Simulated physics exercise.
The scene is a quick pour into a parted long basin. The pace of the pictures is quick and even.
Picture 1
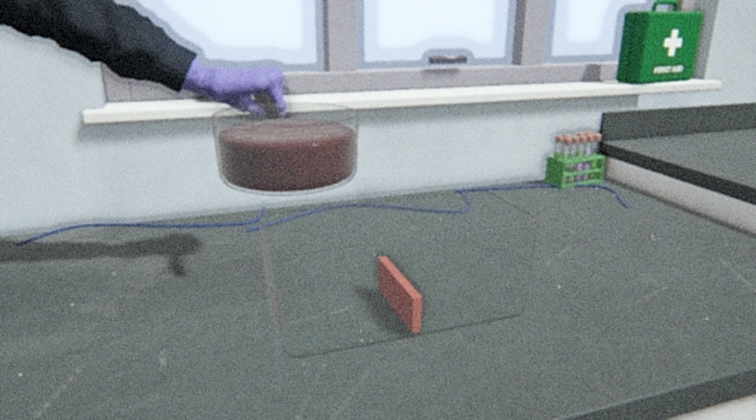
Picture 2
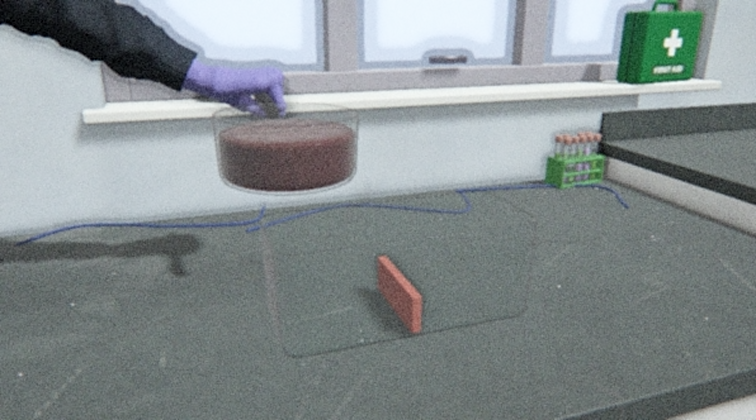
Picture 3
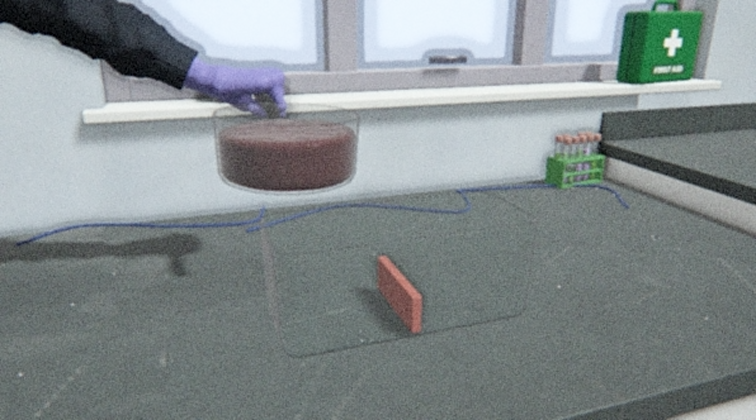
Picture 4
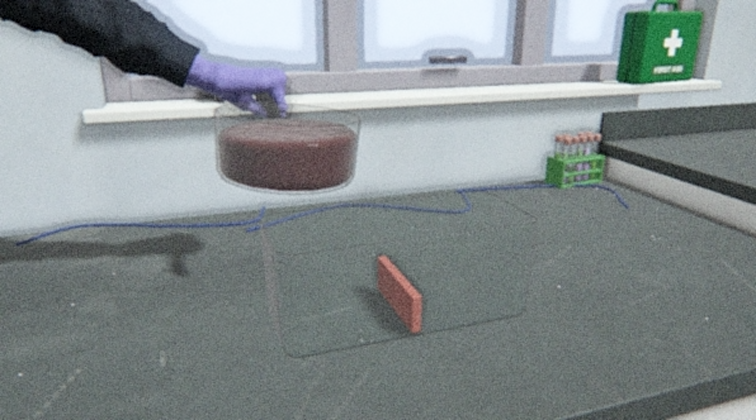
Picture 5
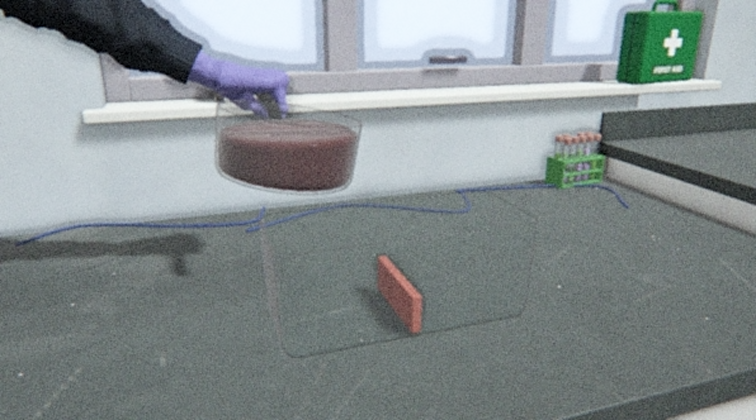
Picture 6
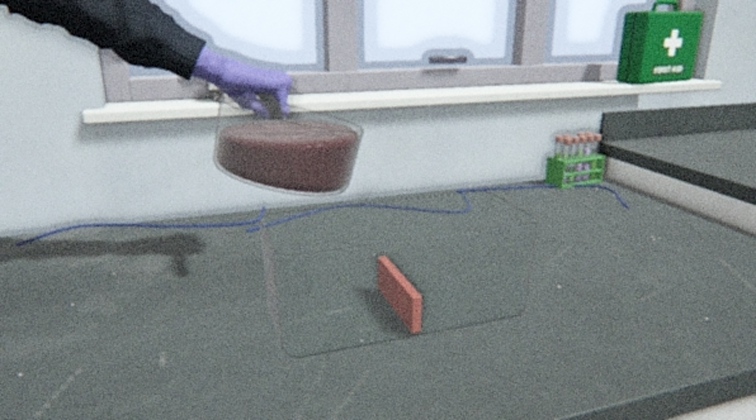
In the video, a purple-gloved hand holds a clear round container of dark reddish-brown liquid above a gray counter, where a small red block stands within a transparent basin. The container starts level, then tilts slightly to the right.
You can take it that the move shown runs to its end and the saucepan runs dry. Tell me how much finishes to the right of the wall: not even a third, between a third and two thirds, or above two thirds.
A third to two thirds.
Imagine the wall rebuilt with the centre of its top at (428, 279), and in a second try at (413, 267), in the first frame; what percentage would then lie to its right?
About 10 per cent on the first try, and 15 per cent on the second.
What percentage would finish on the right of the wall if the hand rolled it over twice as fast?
Near 25 %.
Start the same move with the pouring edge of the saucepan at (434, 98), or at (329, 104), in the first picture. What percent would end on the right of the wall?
You'd see around 95 per cent, and then around 15 per cent.
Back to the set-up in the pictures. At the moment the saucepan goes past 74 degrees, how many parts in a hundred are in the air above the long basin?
Roughly 30 per cent.
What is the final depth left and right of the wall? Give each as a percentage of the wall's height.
Levels: Left around 50 per cent, right around 40 per cent.
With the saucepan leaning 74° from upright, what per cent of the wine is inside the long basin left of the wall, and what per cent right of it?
Left: Roughly 10 %; right: Roughly 20 %.
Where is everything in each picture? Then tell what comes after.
The first frame shows tilt 0°; pouring edge (354, 112); surface from (217, 134) to (350, 126); the long basin's rim runs from (267, 236) to (513, 206); the wall's top is at (398, 277).
The second frame shows tilt 1°; pouring edge (355, 112); surface from (217, 134) to (351, 126).
The third frame shows tilt 2°; pouring edge (355, 114); surface from (218, 134) to (351, 127).
The fourth frame shows tilt 5°; pouring edge (357, 118); surface from (218, 134) to (351, 128).
The fifth frame shows tilt 9°; pouring edge (358, 122); surface from (218, 134) to (353, 128).
The sixth frame shows tilt 14°; pouring edge (359, 128); surface from (218, 134) to (354, 129).
A moment on, the saucepan is tipped part way and 43 per cent is still to pour, 8 is left of the wall and 20 right of it.
Next, the saucepan is tipped right over and 4 per cent is still to pour, 47 is left of the wall and 47 right of it.
Then the saucepan is tipped right over and 0 per cent is still to pour, 53 is left of the wall and 47 right of it.
Later the saucepan is tipped right over and 0 per cent is still to pour, 53 is left of the wall and 47 right of it.
At rest 53 per cent lies left of the wall, 47 right of it and 0 outside.
